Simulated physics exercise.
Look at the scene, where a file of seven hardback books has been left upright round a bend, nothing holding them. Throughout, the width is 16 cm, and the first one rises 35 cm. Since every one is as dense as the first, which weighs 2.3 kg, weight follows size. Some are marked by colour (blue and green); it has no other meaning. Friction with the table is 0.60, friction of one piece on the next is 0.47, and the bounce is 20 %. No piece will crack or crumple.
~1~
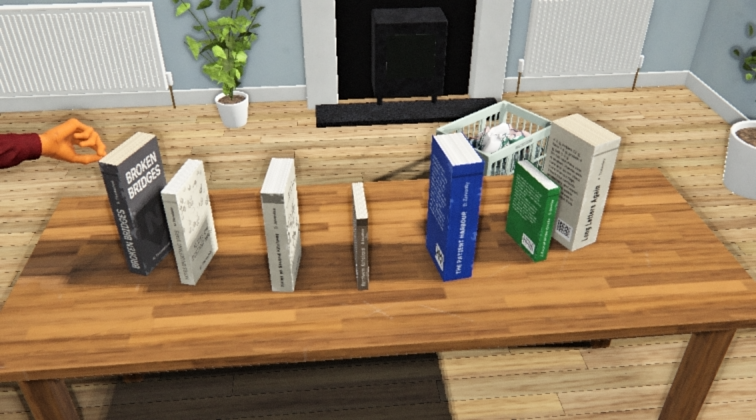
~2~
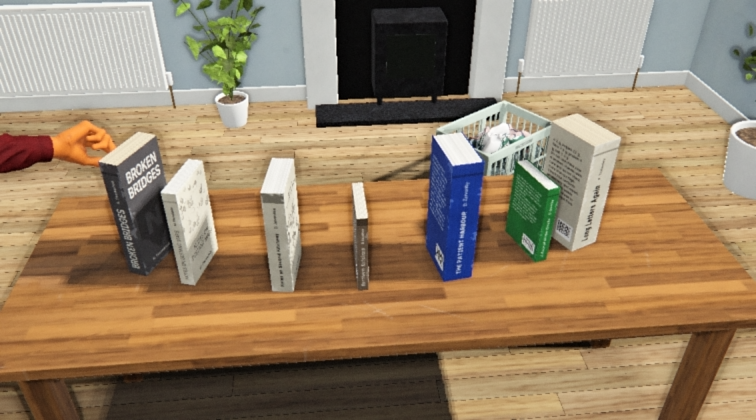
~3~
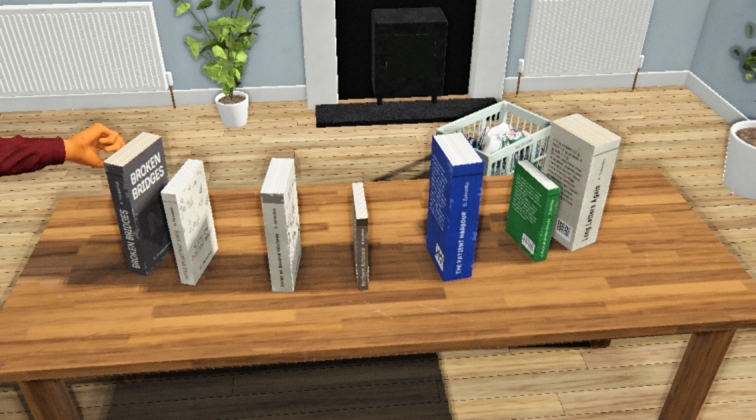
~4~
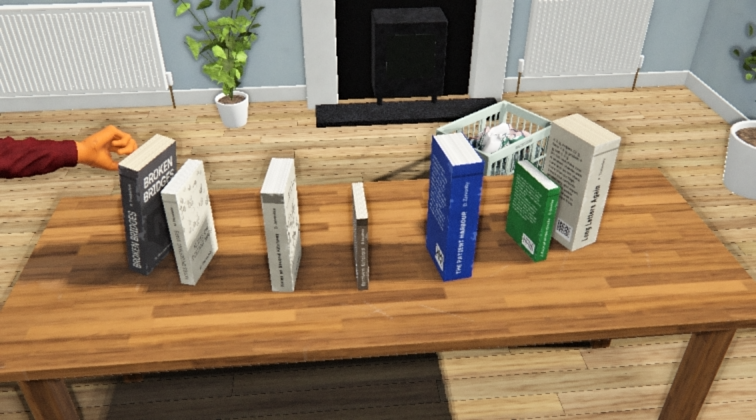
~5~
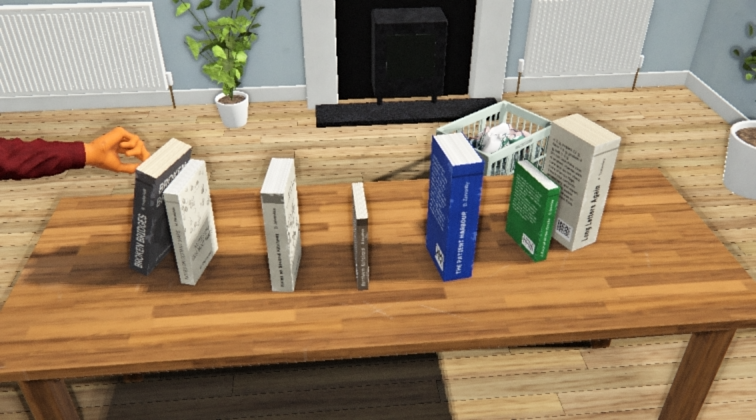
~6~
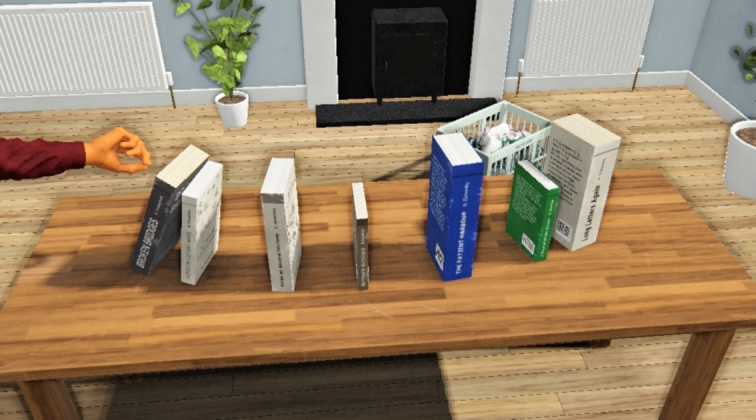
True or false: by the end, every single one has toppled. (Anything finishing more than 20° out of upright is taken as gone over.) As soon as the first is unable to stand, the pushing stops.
False.
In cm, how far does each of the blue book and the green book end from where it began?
Blue: 0 cm, green: 0 cm.
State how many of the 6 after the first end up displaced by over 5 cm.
That would be 3.
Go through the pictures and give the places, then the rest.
In the first frame (pixels give the middle of a visible side), finger (97, 152) 6 cm from the first book; green book (525, 212); blue book (463, 226); none of the others has stirred.
The second frame shows finger (109, 154) 25 mm from the first book; green book (525, 212).
The third frame shows finger pushing; green book (525, 212).
The fourth frame shows finger pushing; green book (525, 212); none of the others has stirred.
The fifth frame shows finger (142, 161) stopped; green book (525, 212); none of the others has stirred.
The sixth frame shows finger (142, 161) stopped; green book (525, 212); blue book (463, 226); steepest lean 11°, the book at (209, 226); one has shifted.
Then, 0.15 s past the last view, 1 of the 6 other books over.
Then, 0.33 s past the last view, 2 of the 6 other books over.
Then, 0.53 s past the last view, 3 of the 6 other books over.
In the end, 3 of the 6 other books over; green book unmoved; blue book unmoved. Three left standing. From the last view, middles, green book near (531, 211), blue book near (456, 207).
